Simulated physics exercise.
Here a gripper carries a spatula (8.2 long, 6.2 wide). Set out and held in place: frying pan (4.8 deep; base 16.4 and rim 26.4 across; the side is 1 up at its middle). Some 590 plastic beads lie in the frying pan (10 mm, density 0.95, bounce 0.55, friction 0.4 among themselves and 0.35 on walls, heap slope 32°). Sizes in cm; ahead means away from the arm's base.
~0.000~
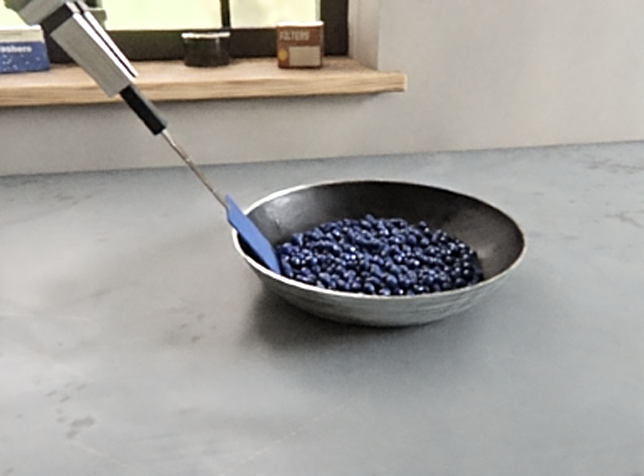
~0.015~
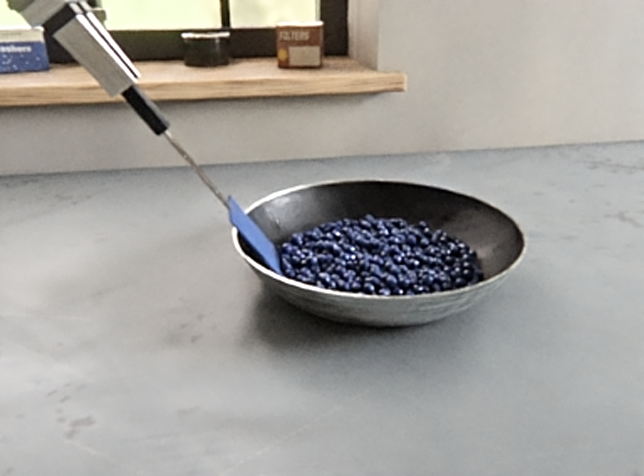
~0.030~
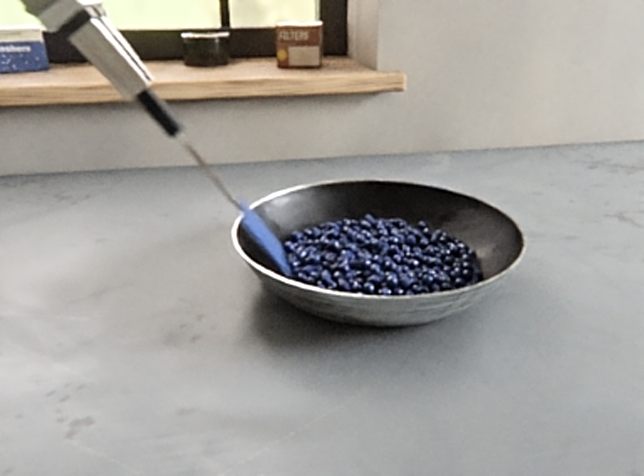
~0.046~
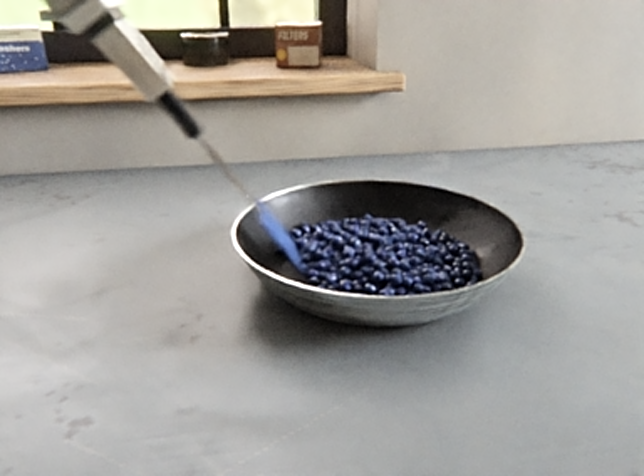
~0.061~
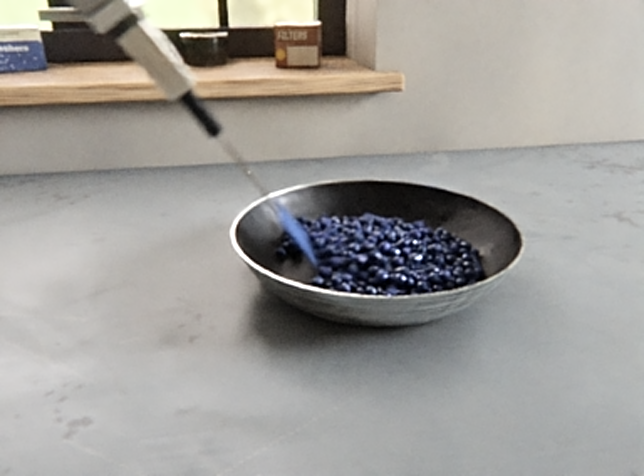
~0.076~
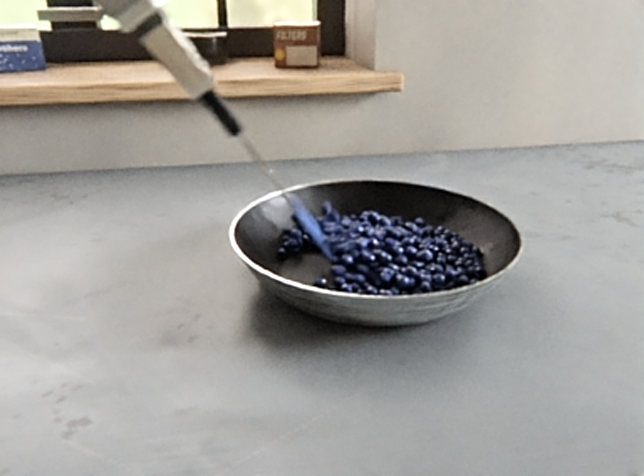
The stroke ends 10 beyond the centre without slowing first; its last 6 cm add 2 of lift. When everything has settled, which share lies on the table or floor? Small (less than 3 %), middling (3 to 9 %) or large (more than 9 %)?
A large share, more than 9 %, ends on the table or floor.
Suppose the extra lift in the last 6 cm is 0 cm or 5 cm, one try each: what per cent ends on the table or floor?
About 20 and 15 per cent.
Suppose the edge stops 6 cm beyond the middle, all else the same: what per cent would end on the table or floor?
It would be near 5 per cent.
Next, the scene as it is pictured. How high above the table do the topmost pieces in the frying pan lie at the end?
Some 3.5 cm.
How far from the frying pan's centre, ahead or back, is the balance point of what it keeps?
About 2.5 cm ahead.
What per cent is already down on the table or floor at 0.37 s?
Roughly 10 per cent.
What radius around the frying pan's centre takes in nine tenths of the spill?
Roughly 70 cm.
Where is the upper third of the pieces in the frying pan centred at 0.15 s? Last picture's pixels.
At about (431, 238).
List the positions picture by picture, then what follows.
The spatula top edge at (227, 206), sloping 56°; upper third of the load around (375, 256), from x 280 to 480, top at y 220; 588 in the frying pan, in the first frame.
The spatula top edge at (229, 207), sloping 56°; upper third of the load around (374, 256), from x 280 to 480, top at y 220, in the second frame.
The spatula top edge at (241, 209), sloping 56°; upper third of the load around (365, 256), from x 280 to 475, top at y 220, in the third frame.
The spatula top edge at (259, 209), sloping 56°; upper third of the load around (365, 251), from x 280 to 475, top at y 220, in the fourth frame.
The spatula top edge at (278, 208), sloping 56°; upper third of the load around (370, 248), from x 280 to 480, top at y 220, in the fifth frame.
The spatula top edge at (296, 207), sloping 56°; upper third of the load around (372, 245), from x 280 to 480, top at y 210; 588 in the frying pan, in the sixth frame.
After 0.11 s, sloping 56°, highest piece 6 above the table; 588 in the frying pan.
After 0.15 s, sloping 56°, highest piece 6 above the table; 588 in the frying pan.
After 0.37 s, sloping 56°, highest piece 13 above the table; 479 in the frying pan, 45 on the table or floor, 64 on the blade or in flight.
After 1.42 s, sloping 56°, highest piece 3 above the table; 479 in the frying pan, 109 on the table or floor.
In the end, 479 in the frying pan, 109 on the table or floor. That is 19 % on the table or floor.
